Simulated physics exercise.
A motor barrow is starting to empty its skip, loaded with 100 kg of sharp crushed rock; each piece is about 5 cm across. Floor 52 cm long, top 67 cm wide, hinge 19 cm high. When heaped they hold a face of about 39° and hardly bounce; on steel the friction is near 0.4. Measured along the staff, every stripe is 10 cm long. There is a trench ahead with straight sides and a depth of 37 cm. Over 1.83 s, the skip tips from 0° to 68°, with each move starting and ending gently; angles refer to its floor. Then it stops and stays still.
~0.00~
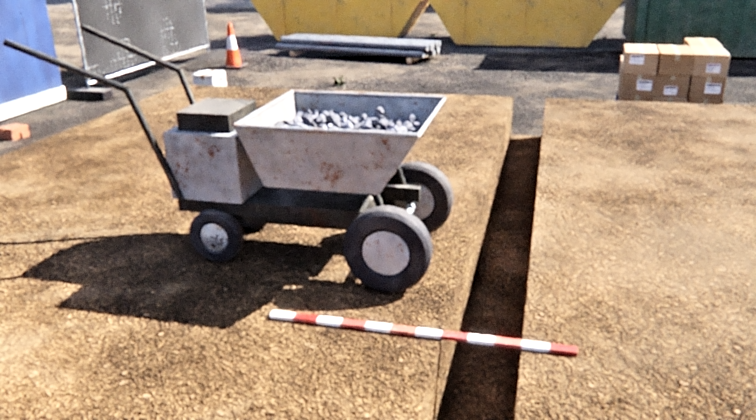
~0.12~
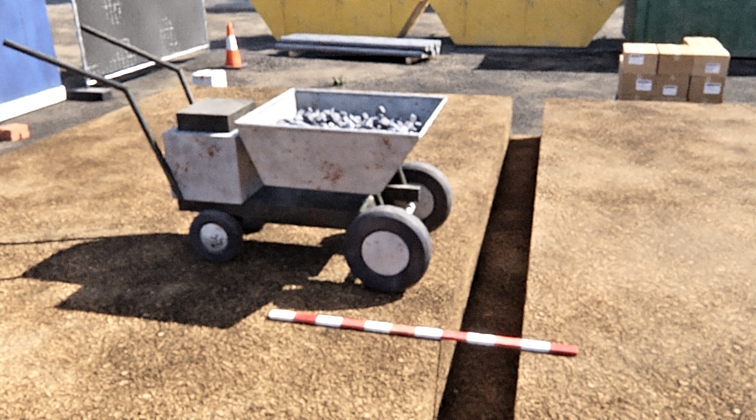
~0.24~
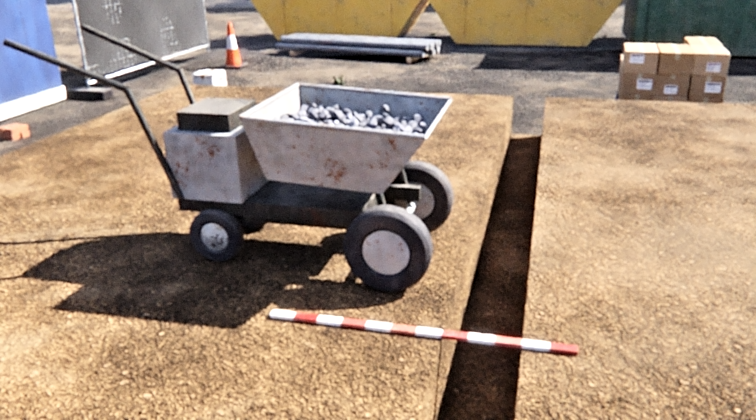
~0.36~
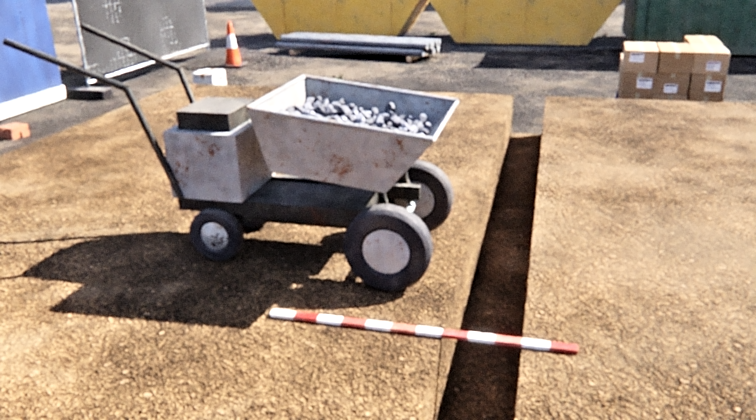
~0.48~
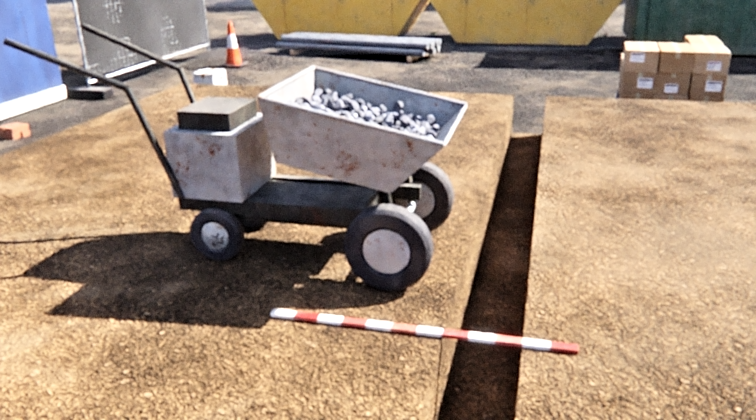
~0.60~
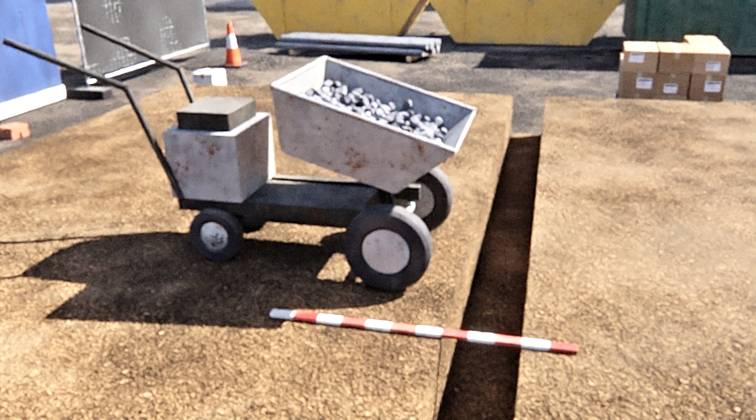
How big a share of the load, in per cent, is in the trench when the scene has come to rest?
A share of about 21 percent.
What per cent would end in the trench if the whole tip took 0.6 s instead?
In that case, around 10%.
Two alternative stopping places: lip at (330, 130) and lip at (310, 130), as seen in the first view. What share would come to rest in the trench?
It comes to about 40 and 25 in a hundred.
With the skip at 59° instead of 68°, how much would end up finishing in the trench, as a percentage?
In that case near 0 per cent.
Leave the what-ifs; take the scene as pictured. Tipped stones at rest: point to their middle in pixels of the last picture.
Look at roughly (544, 271).
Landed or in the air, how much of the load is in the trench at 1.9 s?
Close to 0 per cent at that time.
After 1.4 s the floor is at 57°; 100 % in the skip; the foremost stones are at (499, 195).
After 1.9 s the floor is at 68°; 92 % in the skip, 1 % in the trench, 7 % past the trench; the foremost stones are at (584, 290).
After 2.3 s the floor is at 68°; 73 % in the skip, 2 % in the trench, 25 % past the trench; the foremost stones are at (619, 286).
After 4.2 s the floor is at 68°; 49 % in the skip, 21 % in the trench, 30 % past the trench; the foremost stones are at (660, 277).
